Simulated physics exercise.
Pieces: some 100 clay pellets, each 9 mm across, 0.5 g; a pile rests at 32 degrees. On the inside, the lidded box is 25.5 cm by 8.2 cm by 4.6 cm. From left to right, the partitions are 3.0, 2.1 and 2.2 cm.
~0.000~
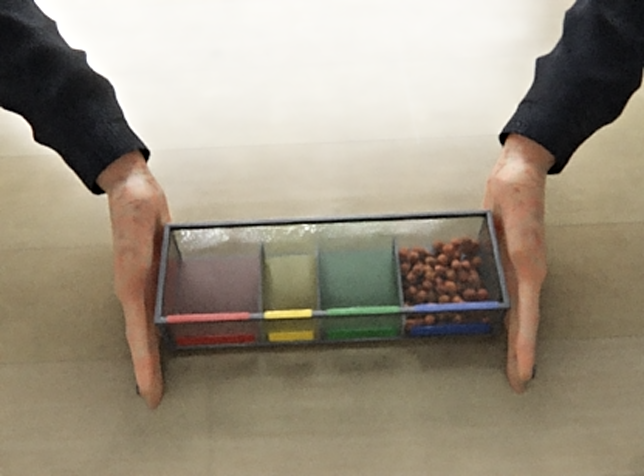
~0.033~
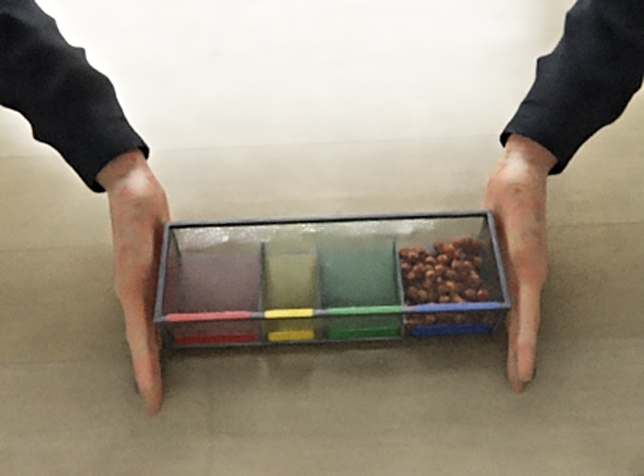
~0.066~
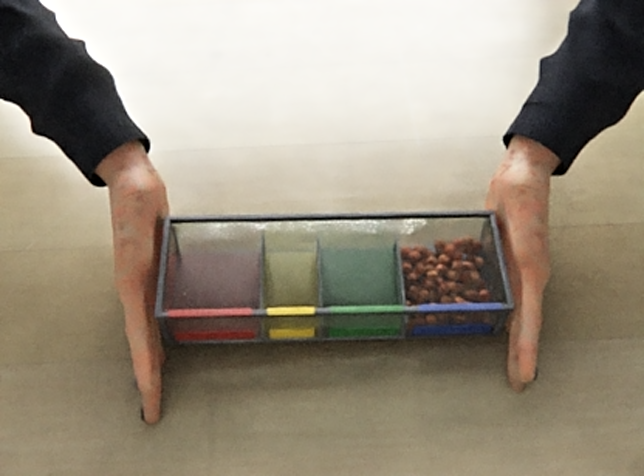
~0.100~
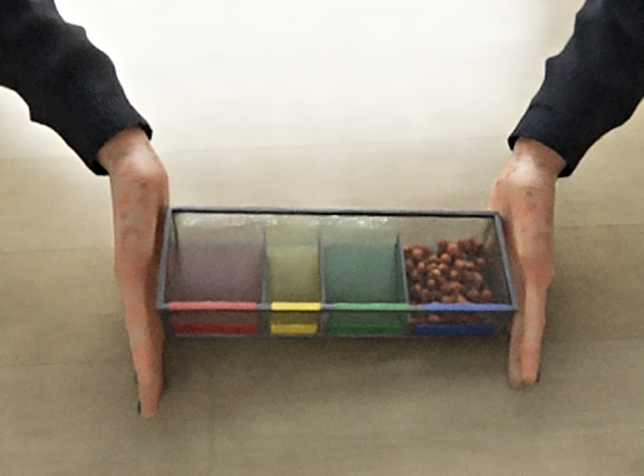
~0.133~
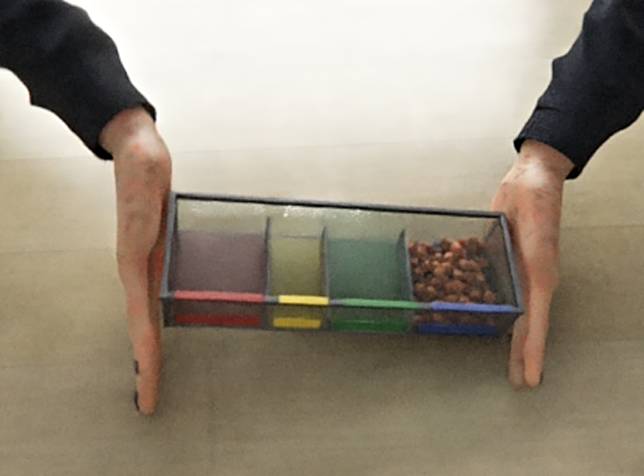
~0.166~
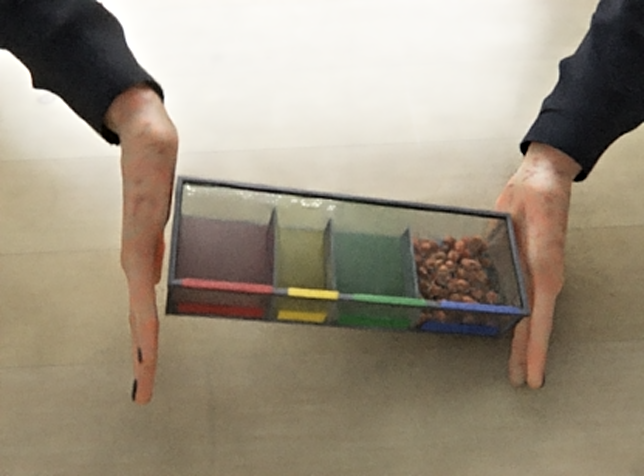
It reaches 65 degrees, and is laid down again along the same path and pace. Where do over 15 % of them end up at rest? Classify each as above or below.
Classification: Red below, blue above, green below, yellow below.
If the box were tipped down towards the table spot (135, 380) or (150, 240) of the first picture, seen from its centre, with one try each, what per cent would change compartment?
First try: Around 45 percent; second try: Around 50 percent.
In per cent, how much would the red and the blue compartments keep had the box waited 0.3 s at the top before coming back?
Then: Red 0, blue 100.
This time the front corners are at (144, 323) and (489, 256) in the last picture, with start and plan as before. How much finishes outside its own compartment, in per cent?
Something like 50 in a hundred.
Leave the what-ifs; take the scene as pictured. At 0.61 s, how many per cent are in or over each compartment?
Red = 0, blue = 100, green = 0, yellow = 0 (per cent).
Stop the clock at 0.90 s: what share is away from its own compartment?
Close to 0 in a hundred.
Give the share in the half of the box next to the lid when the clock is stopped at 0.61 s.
About 10 per cent.
After 0.61 s, tilt 64 degrees; blue 100 %.
After 0.90 s, tilt 26 degrees; blue 100 %.
Then, at 1.29 s, tilt 0 degrees; blue 100 %.
By 1.6 s all is still; red 0 %, blue 100 %, green 0 %, yellow 0 %.
